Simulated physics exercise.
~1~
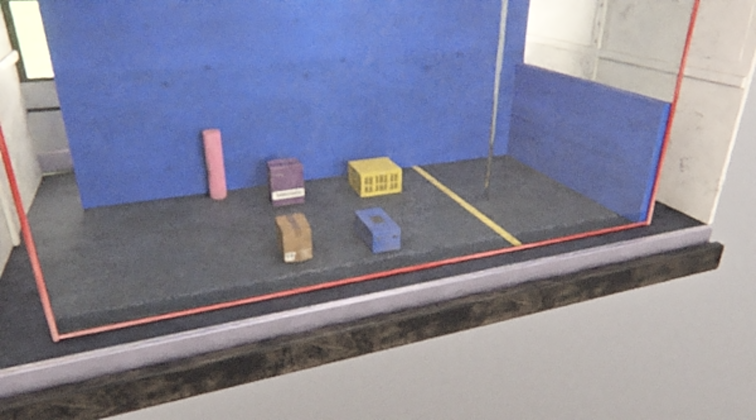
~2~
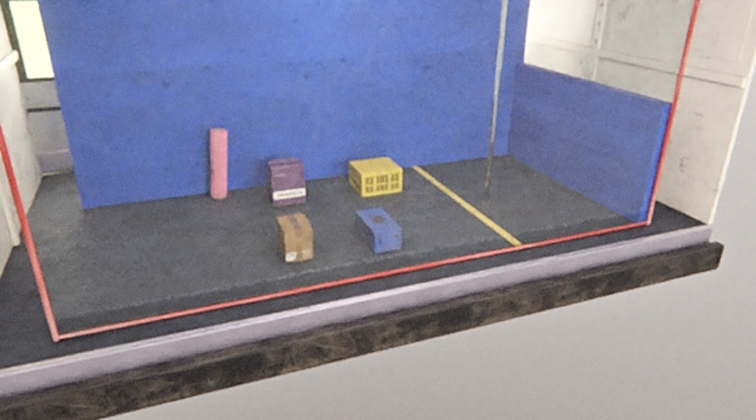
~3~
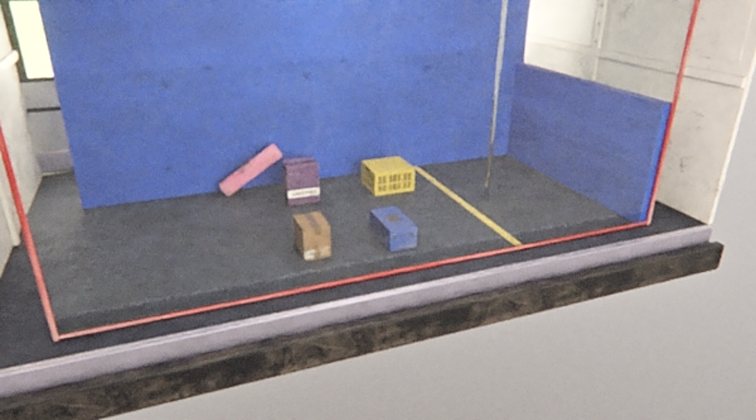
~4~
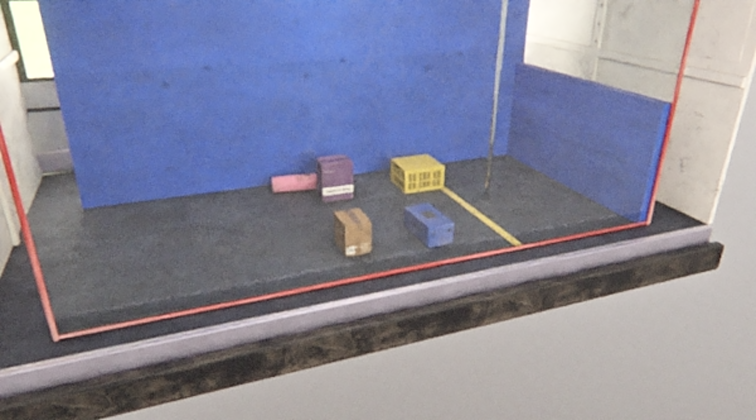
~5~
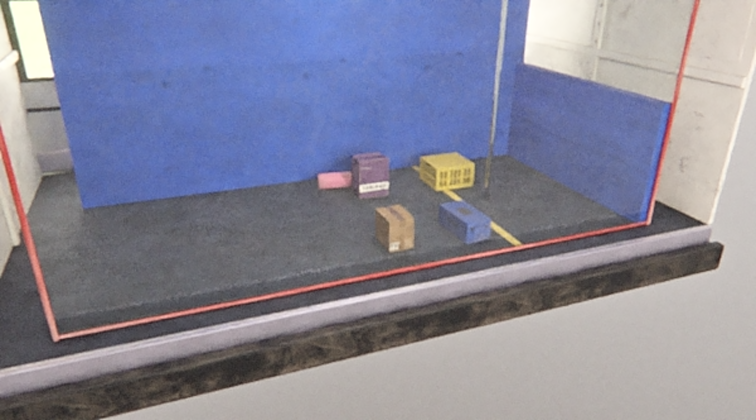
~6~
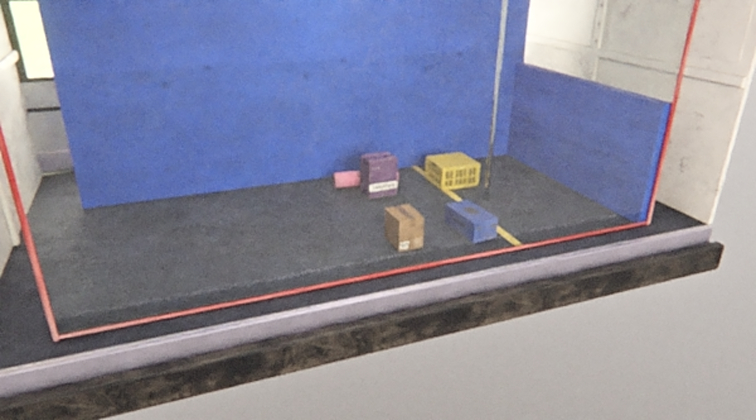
We see a pink roll, two packages, a blue toolbox and a yellow crate on a dark floor; they slide right as the roll tips onto its side, and the crate crosses the yellow line while the toolbox, brown carton and purple pack stop short.
